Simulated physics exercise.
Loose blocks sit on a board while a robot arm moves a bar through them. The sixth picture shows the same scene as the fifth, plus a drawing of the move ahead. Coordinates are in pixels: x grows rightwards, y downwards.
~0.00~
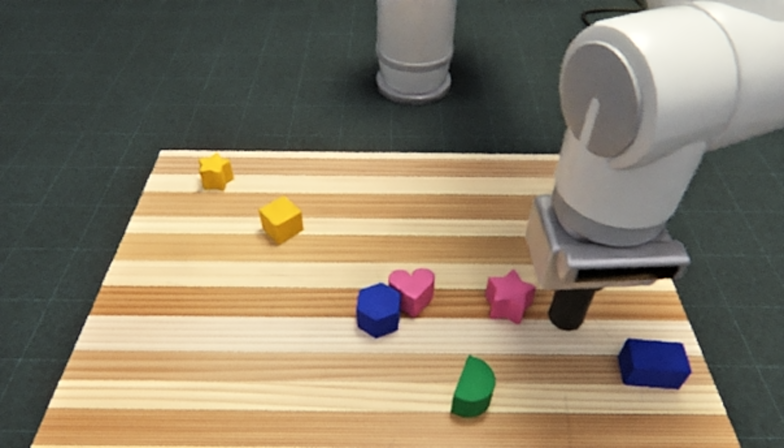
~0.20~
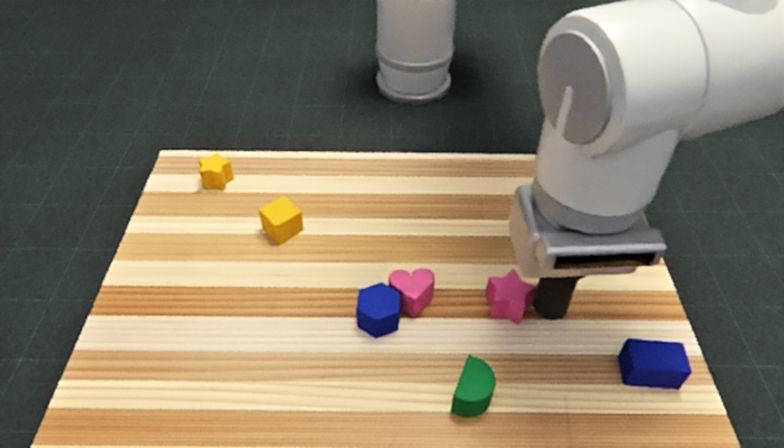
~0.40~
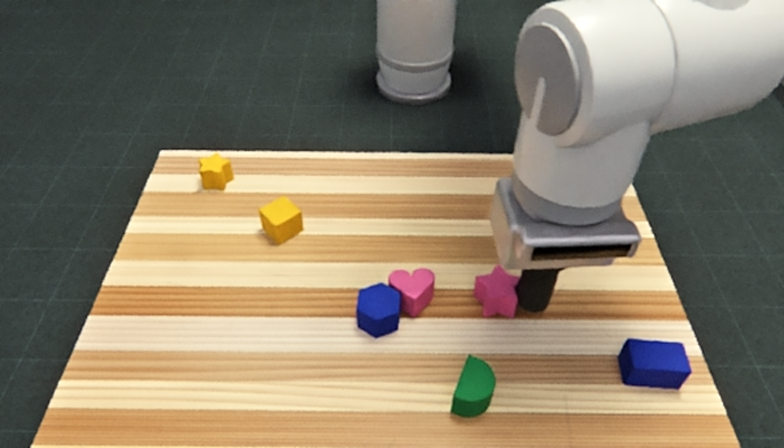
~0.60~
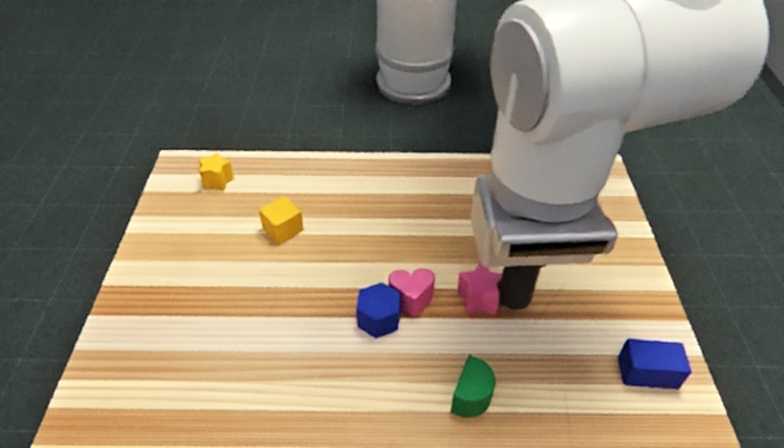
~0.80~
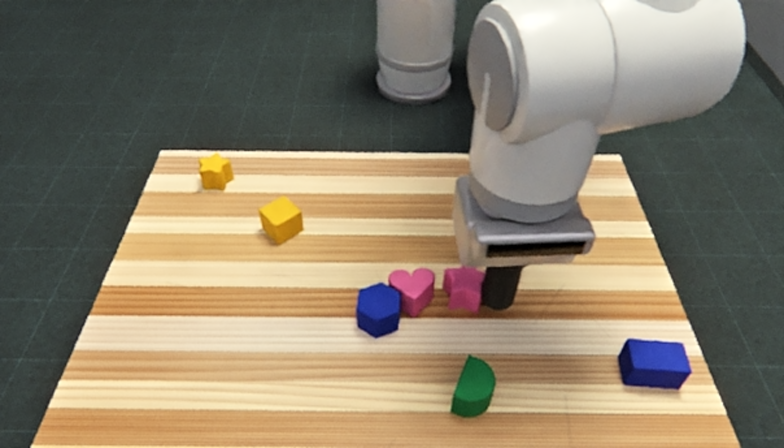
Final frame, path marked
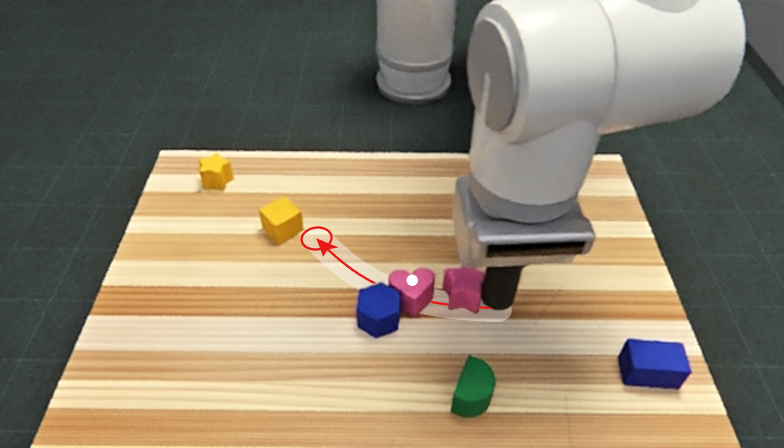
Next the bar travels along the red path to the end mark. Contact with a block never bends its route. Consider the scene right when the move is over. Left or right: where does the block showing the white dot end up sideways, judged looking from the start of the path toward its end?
Slides right.
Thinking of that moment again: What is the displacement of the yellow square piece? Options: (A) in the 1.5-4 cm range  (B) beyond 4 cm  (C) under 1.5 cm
Letter A.
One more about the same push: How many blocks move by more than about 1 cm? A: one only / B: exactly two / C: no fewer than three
It's C.
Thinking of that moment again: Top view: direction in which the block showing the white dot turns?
The block turns clockwise.
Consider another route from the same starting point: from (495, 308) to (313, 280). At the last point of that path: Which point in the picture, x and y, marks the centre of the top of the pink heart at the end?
The middle of its upper face will lie at (311, 237).
The drawn path runs from (495, 308) over (423, 300) and (360, 275) to (317, 238); the dot is on the pink heart.
On the path given first. One third of the way, bar (423, 289); pink heart (383, 266), turned 55° anticlockwise; pink star-shaped block (420, 256), turned 55° clockwise.
Two thirds of the way, bar (359, 263); pink heart (335, 238), turned 15° anticlockwise; pink star-shaped block (410, 251), turned 100° clockwise.
At the end, bar (315, 227); yellow square piece (268, 202), turned 60° anticlockwise; blue six-sided block not moved; pink heart (301, 201), turned 25° clockwise; pink star-shaped block (410, 251), turned 100° clockwise.
